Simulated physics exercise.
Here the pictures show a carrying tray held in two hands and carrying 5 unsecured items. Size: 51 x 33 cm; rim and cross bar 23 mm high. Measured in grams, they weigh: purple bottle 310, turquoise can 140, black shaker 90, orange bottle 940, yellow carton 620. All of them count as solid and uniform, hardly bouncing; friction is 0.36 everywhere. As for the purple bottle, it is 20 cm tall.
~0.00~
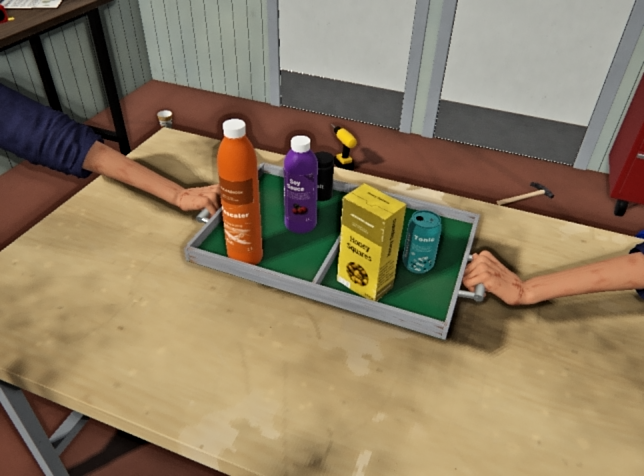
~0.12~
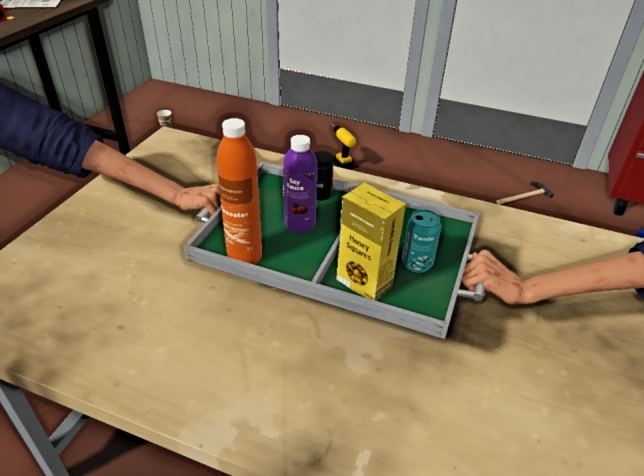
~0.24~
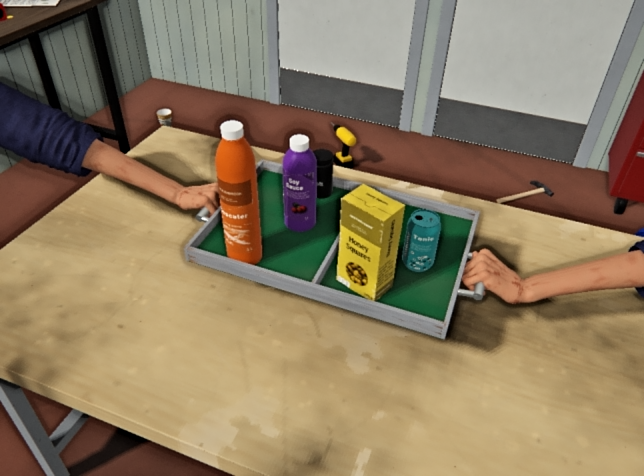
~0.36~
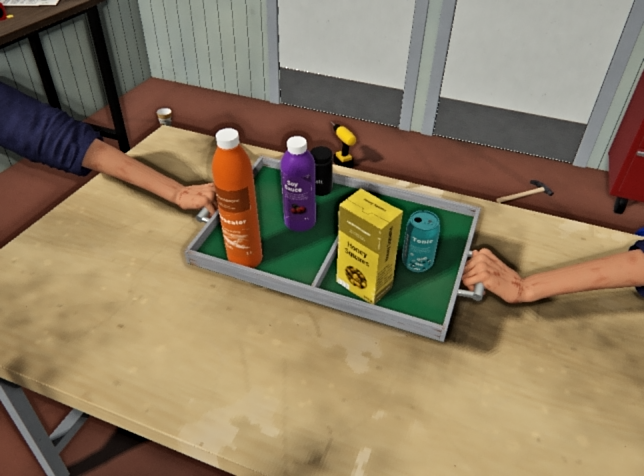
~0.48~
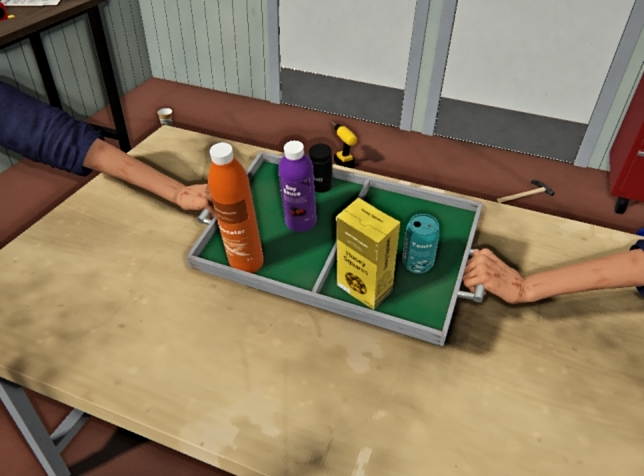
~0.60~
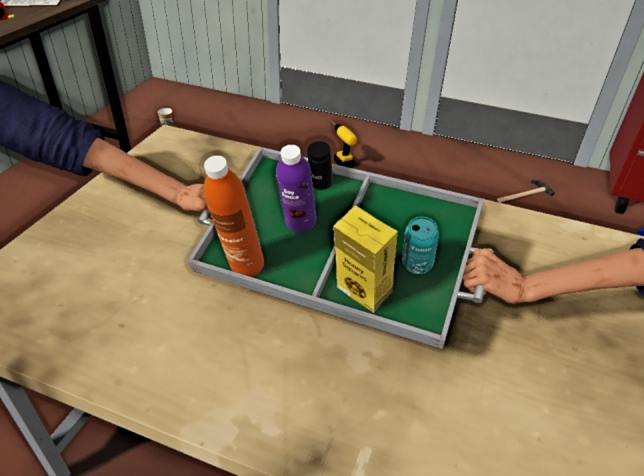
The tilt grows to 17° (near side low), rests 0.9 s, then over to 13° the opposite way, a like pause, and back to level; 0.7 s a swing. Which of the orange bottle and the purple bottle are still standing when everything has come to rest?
The orange bottle is not, the purple bottle is.
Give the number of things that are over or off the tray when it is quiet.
Total count: 1.
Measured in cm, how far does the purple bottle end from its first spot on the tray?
Roughly 0 cm.
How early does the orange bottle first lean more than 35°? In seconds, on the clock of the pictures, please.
It happens near 1.0 s.
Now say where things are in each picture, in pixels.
Tray level; orange bottle (240, 197); purple bottle (301, 185), in the first picture.
Tray level; yellow carton (369, 244); turquoise can (421, 242), in the second picture.
Tilt 1°, near edge down; black shaker (322, 174); yellow carton (368, 245), in the third picture.
Tilt 5°, near edge down; turquoise can (421, 243); black shaker (321, 171), in the fourth picture.
Tilt 10°, near edge down; yellow carton (366, 256); turquoise can (421, 245), in the fifth picture.
Tilt 14°, near edge down; orange bottle (233, 220); purple bottle (296, 189), in the sixth picture.
By 1.10 s, tilt 17°, near edge down; orange bottle now off the tray.
By 2.10 s, tilt 2°, far edge down.
By 2.80 s, tilt 13°, far edge down.
When it is over (4.5 s), off the tray and tipped over, orange bottle; the other 4 within 5 cm of the start. In the last view, orange bottle near (212, 349), purple bottle near (301, 182).
